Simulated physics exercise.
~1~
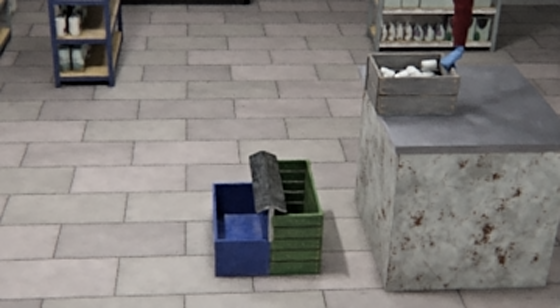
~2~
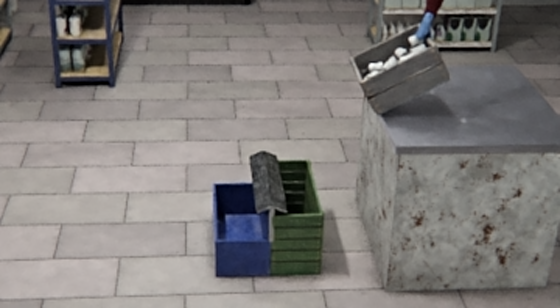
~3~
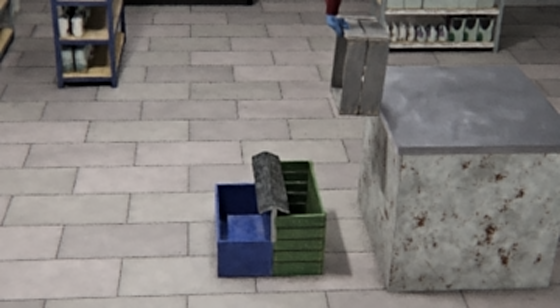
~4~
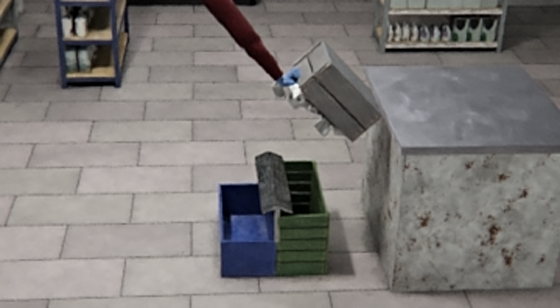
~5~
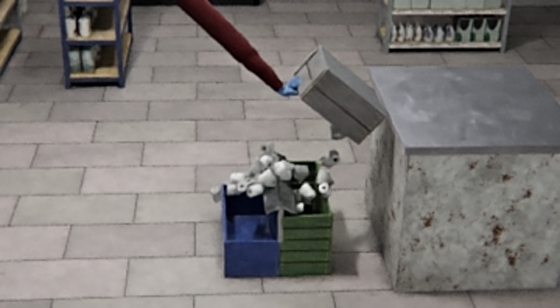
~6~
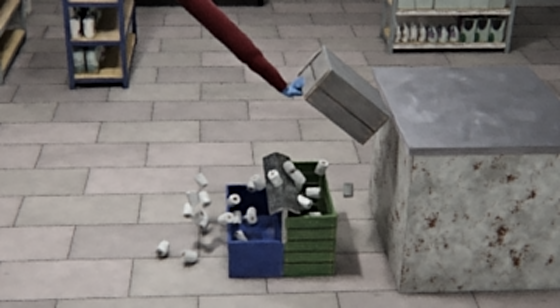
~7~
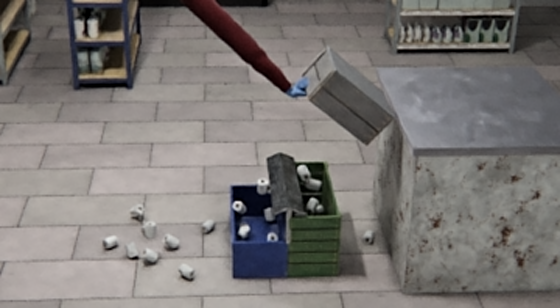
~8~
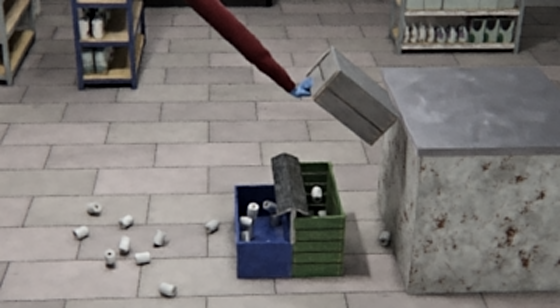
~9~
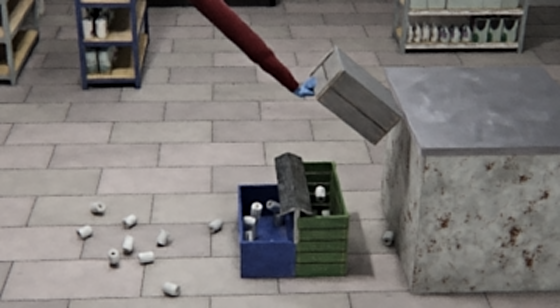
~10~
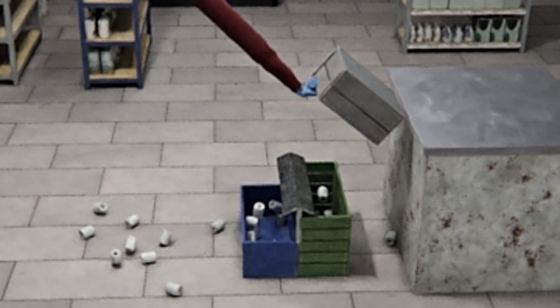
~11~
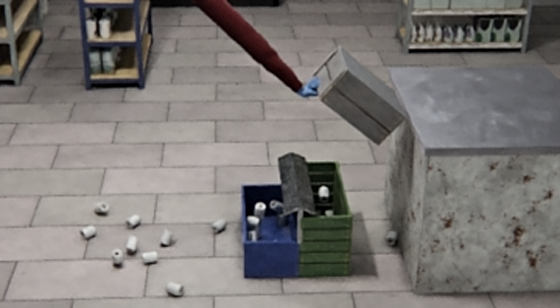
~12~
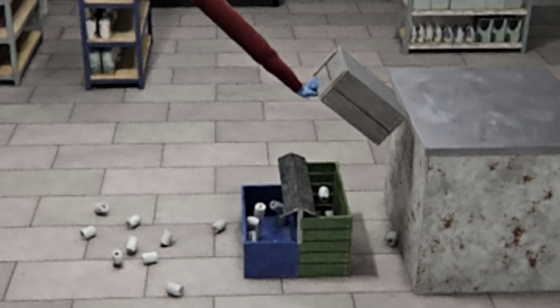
A red arm tipped a grey crate of white rolls off the end of a stone-like block, spilling them over a dark ridge into a green bin and a blue bin, while several scattered onto the tiled floor and lay still at left.
